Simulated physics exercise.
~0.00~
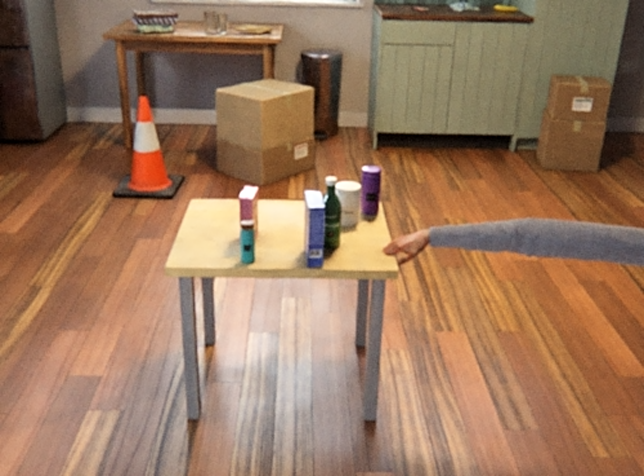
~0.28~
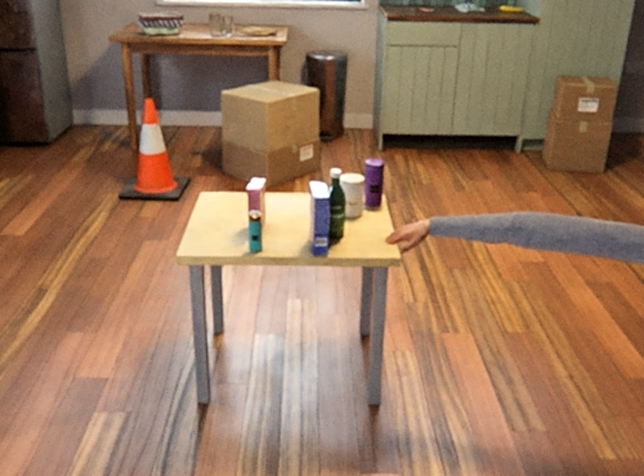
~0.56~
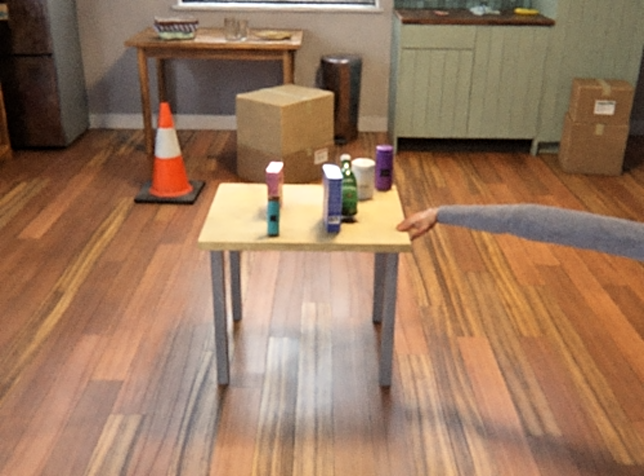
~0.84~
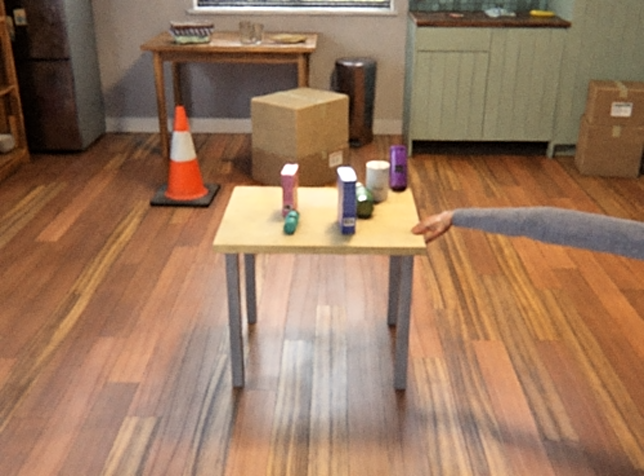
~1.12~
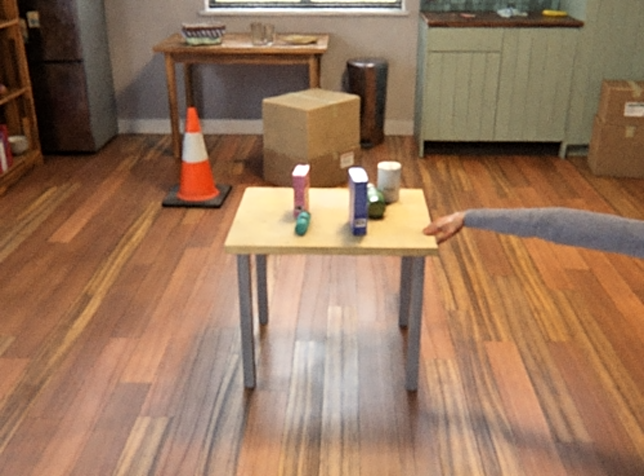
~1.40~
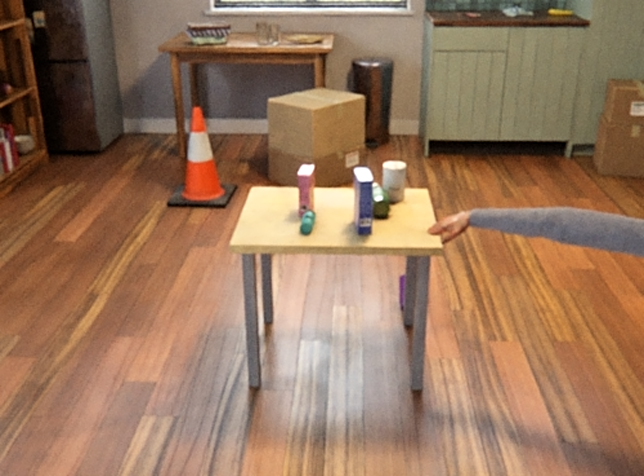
A light wooden work table with grey legs is pushed away across a plank floor by a grey-sleeved arm at its right edge, seen from the front in a kitchen-like room. On it stand a pink packet and turquoise shaker at left, a blue packet in the middle, and a green bottle, white jar and purple jar at right, with a traffic cone and cardboard boxes behind. As the view pans slightly left, the shaker and bottle tip onto their sides. The purple jar leans, then drops off the table. It ends lying on the floor, while both packets and the white jar stay upright.
